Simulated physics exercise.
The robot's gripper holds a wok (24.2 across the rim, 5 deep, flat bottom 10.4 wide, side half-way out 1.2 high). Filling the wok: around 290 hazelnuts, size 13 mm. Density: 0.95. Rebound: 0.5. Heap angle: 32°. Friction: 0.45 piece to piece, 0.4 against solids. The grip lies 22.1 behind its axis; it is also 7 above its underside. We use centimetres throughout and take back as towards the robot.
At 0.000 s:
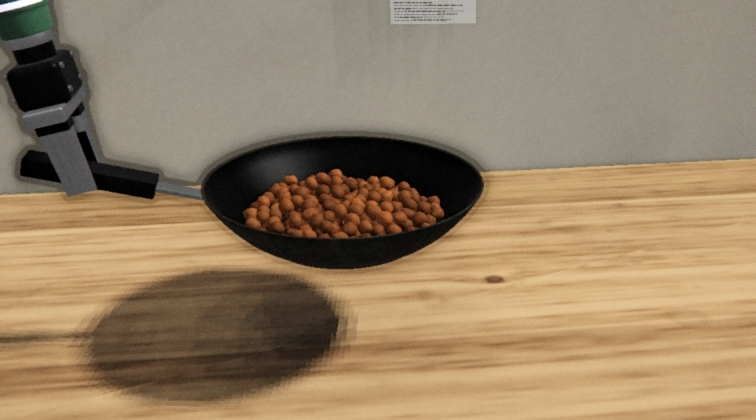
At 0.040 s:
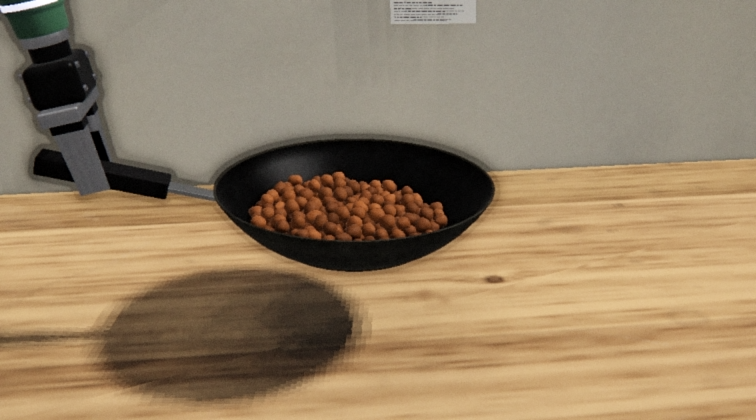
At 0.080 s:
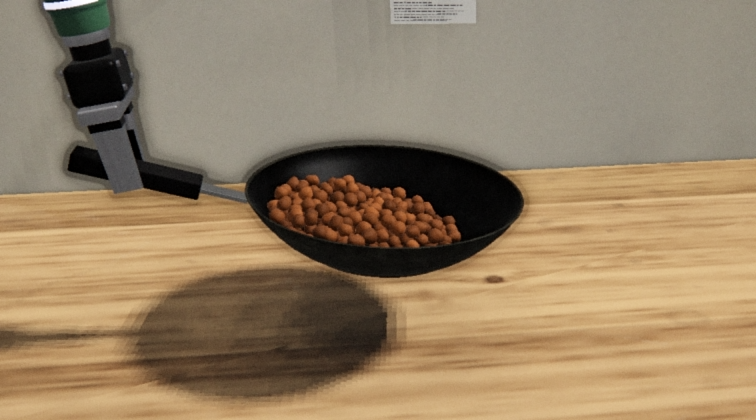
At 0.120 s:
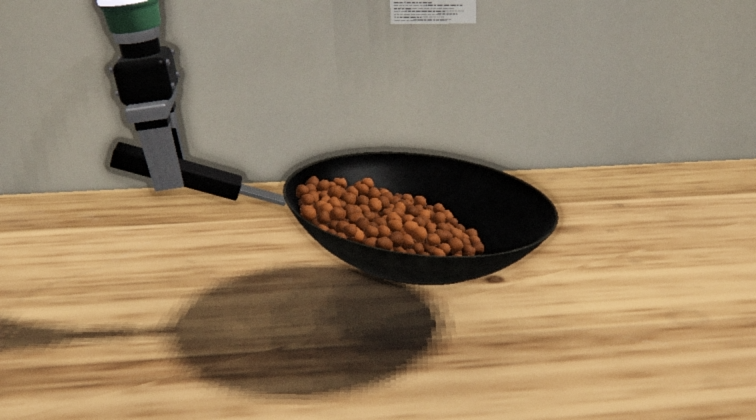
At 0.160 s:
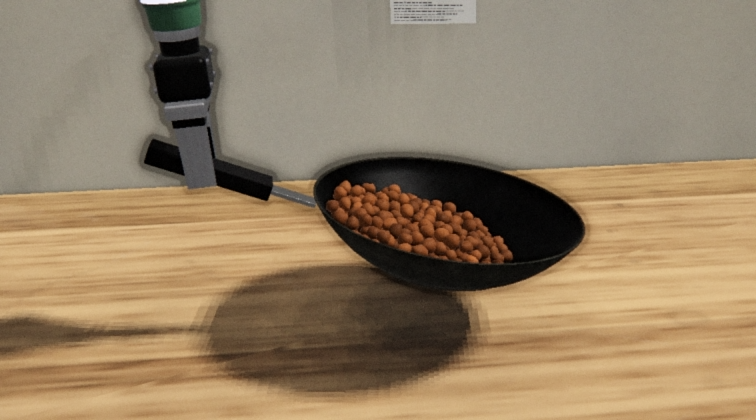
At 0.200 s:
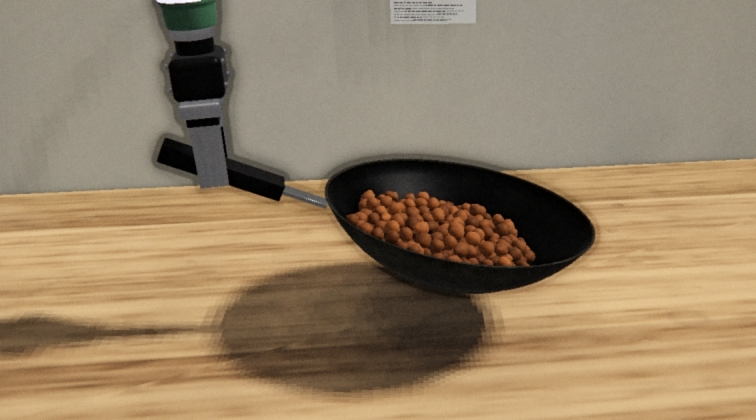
At the start, a robot gripper holds a black wok full of brown hazelnuts level above a wooden surface. The arm carries the wok to the right, slowly at first, gradually tilting its right side downward. The hazelnuts sit toward the left, then shift rightward inside the tilted wok as its travel slows.
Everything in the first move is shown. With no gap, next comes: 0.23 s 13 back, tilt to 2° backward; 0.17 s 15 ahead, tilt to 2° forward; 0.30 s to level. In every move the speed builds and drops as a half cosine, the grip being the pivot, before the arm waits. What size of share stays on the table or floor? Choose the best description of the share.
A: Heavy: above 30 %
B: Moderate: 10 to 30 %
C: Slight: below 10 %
Slight: Below 10 % (C).
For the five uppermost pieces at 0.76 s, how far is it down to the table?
Somewhere around 20 cm above the tabletop.
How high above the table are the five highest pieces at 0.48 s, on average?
Somewhere around 17 centimetres high.
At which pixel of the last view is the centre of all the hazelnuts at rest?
(513, 203).
By 0.48 s, tilted 1° backward, highest piece 17 above the table; 271 in the wok, 1 on the table or floor, 18 in flight or on a rim.
By 0.76 s, level, highest piece 25 above the table; 269 in the wok, 16 on the table or floor, 5 in flight or on a rim.
By 1.10 s, level, highest piece 15 above the table; 272 in the wok, 18 on the table or floor.
By 2.15 s, level, highest piece 15 above the table; 272 in the wok, 18 on the table or floor.
Final count, 272 in the wok, 18 on the table or floor. That is 6 % on the table or floor.
